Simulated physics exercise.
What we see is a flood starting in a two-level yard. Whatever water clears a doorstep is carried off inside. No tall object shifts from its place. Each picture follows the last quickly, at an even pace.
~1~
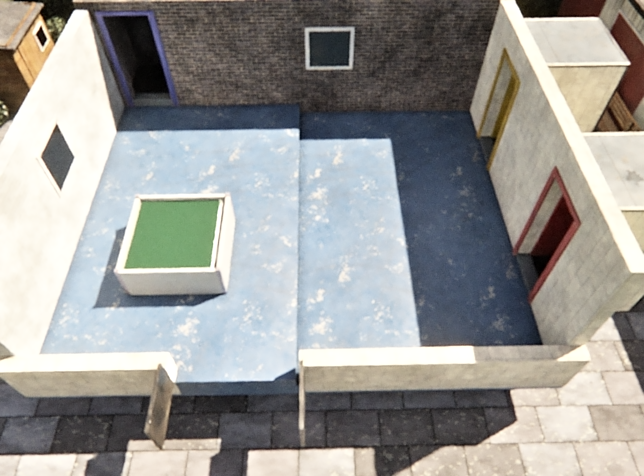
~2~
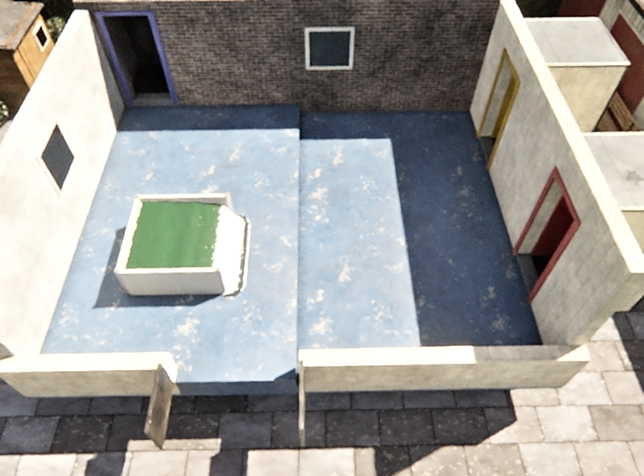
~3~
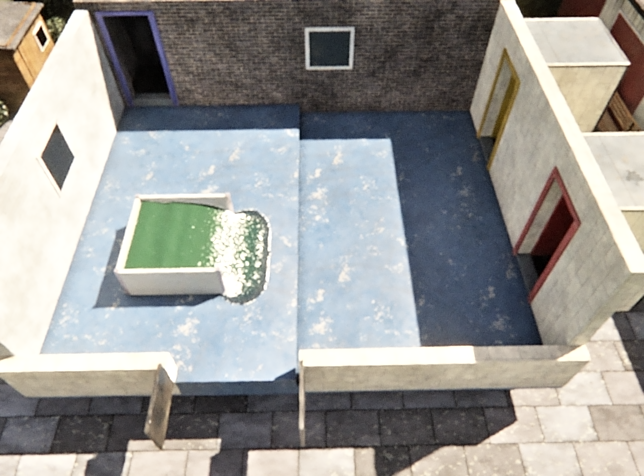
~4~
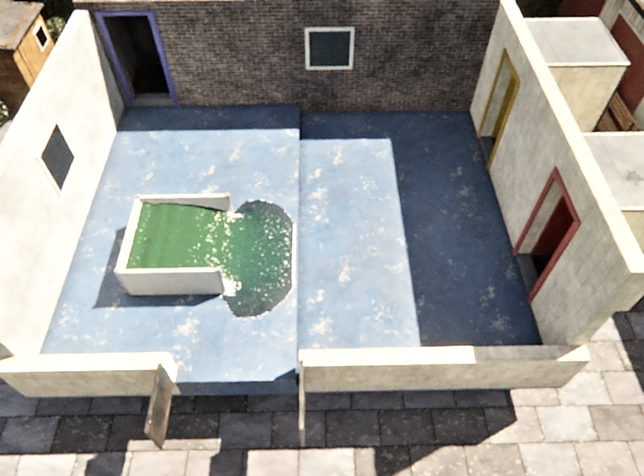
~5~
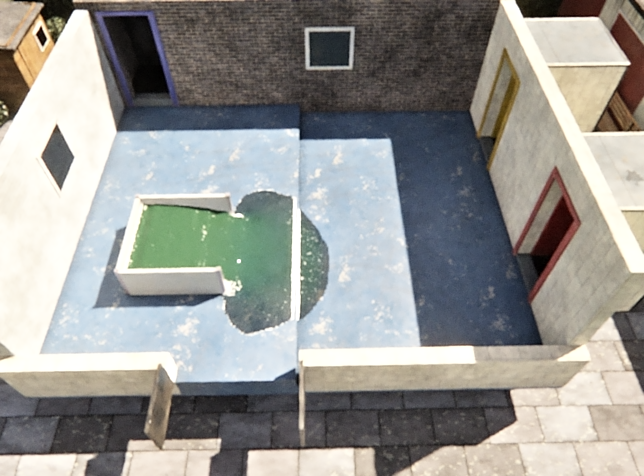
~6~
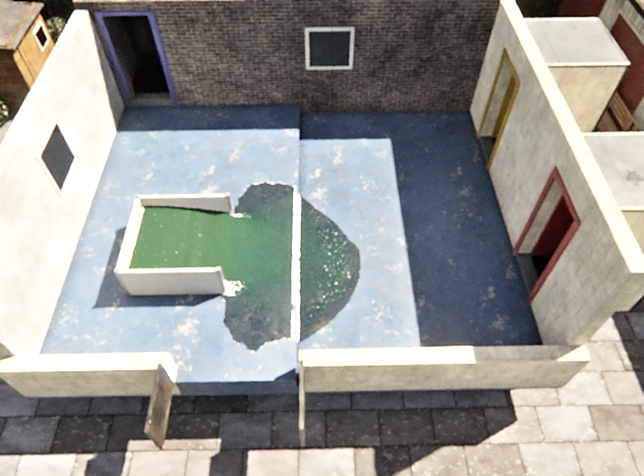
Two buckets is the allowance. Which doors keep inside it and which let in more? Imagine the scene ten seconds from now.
As I see it, the yellow door is going to be at or under the line, the red door is going to be over the line, the blue door is going to be at or under the line.
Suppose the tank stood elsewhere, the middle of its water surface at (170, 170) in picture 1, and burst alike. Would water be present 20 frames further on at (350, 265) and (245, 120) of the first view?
I'd say watered for the first and spared for the second.
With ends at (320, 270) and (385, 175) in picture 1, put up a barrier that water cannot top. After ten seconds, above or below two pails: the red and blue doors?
Note - red door safe / blue door safe.
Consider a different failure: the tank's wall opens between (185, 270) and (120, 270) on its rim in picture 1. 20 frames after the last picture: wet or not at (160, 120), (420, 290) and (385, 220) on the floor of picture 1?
Taking the three spots as listed, they end up spared, spared and spared.
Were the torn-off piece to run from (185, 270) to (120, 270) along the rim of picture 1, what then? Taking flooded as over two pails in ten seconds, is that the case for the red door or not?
The red one falls short.
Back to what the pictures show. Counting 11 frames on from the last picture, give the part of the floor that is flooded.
My best guess is some 45 %.
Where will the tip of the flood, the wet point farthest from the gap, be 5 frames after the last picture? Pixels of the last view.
Somewhere close to (482, 264).
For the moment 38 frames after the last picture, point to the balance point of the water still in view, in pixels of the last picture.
I'd say around (402, 232).
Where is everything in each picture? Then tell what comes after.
In the first frame, the water tank at (177, 234) is whole and still.
In the second frame, the front is at (235, 217), out from the gap at (226, 247).
In the third frame, water pours out at (226, 248) and has run to (247, 298).
In the fourth frame, the front is at (268, 307), out from the gap at (226, 249).
In the fifth frame, the front is at (319, 292), out from the gap at (226, 249).
In the sixth frame, water pours out at (226, 249) and has run to (353, 250).
A moment on, water covers 30 % of the floor; the yellow door not reached, the red door not reached, the blue door not reached.
Next, water covers 45 % of the floor; the yellow door not reached, the red door under two buckets in, the blue door not reached.
Then, water covers 50 % of the floor; the yellow door wet at the sill, nothing in, the red door over two buckets in, the blue door not reached.
Later, water covers 45 % of the floor; the yellow door under two buckets in, the red door over two buckets in, the blue door not reached.
In the end, water covers 50 % of the floor; the yellow door under two buckets in, the red door over two buckets in, the blue door not reached.
